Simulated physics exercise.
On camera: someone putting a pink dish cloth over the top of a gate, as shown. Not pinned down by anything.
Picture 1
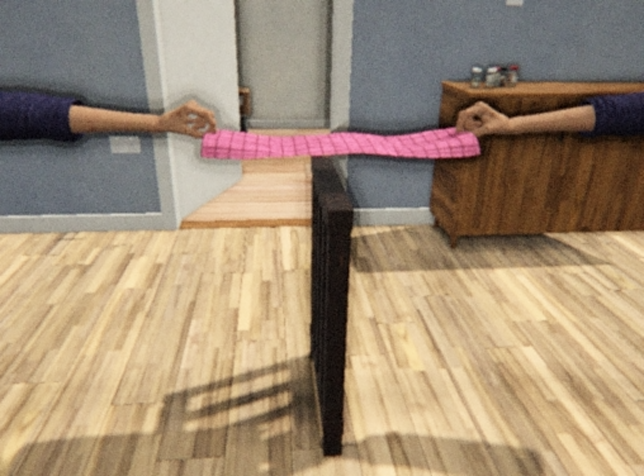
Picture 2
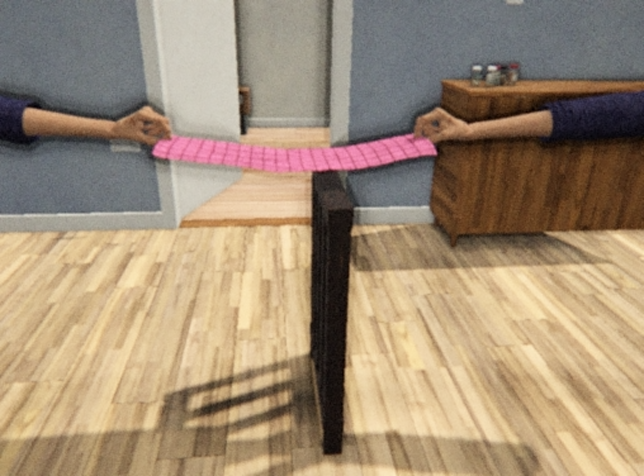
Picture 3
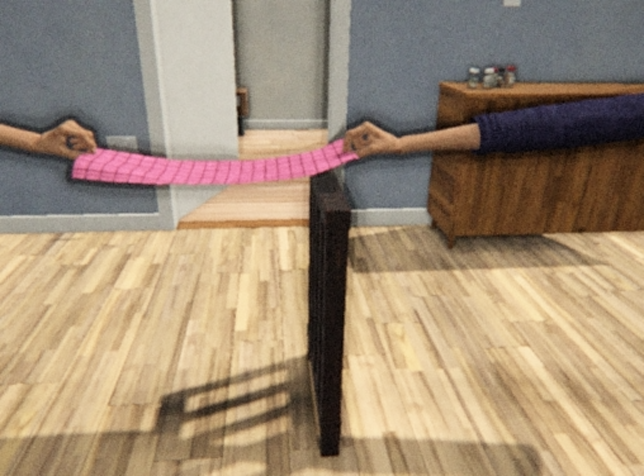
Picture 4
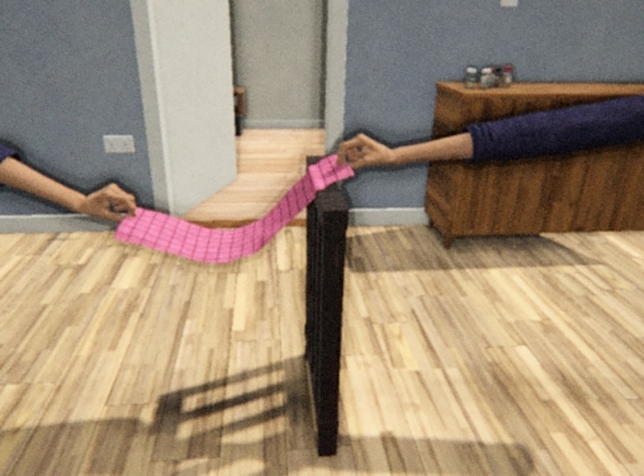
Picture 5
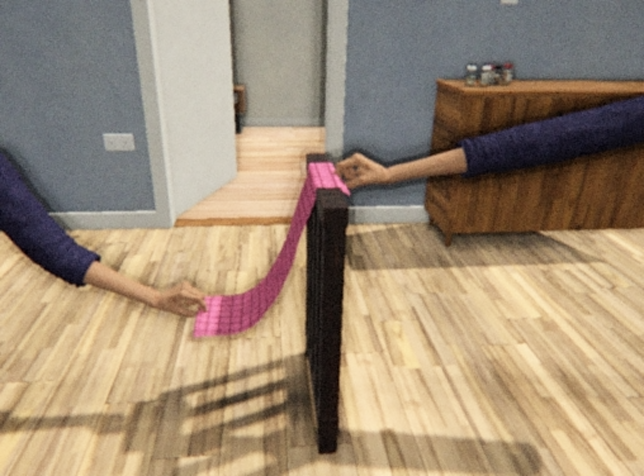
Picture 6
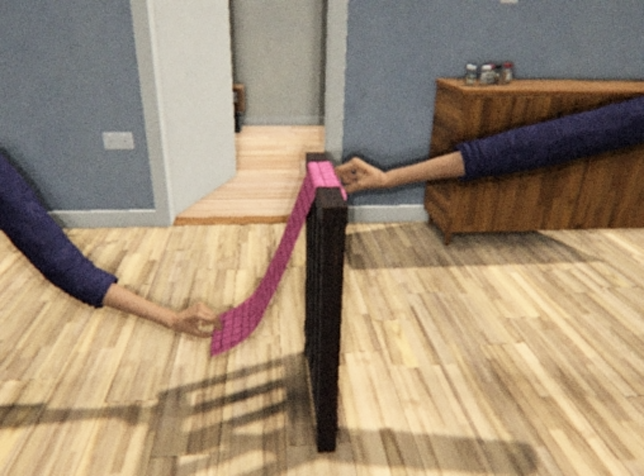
A pink gridded cloth, held at each end by a hand in a dark blue sleeve, shifts left above a narrow black gate in a room with pale wooden flooring, blue-grey walls and a brown cabinet at right. The left hand then lowers its end, and the cloth sags and drapes over the gate's top. The right hand stays near the top while the left draws slightly inward, most of the cloth on the left.
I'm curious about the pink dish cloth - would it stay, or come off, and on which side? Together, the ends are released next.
It would come off on the left.
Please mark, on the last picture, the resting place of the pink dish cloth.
Once it stops, its middle sits at (283, 395).
Then, 0.24 s after the last picture, dish cloth sliding left.
Then, 0.44 s after the last picture, dish cloth clear of the top and falling near (282, 371).
Then, 0.66 s after the last picture, dish cloth in a heap on the floor near (283, 395).
At rest, dish cloth in a heap on the floor near (283, 395). The pink dish cloth slips off to the left.
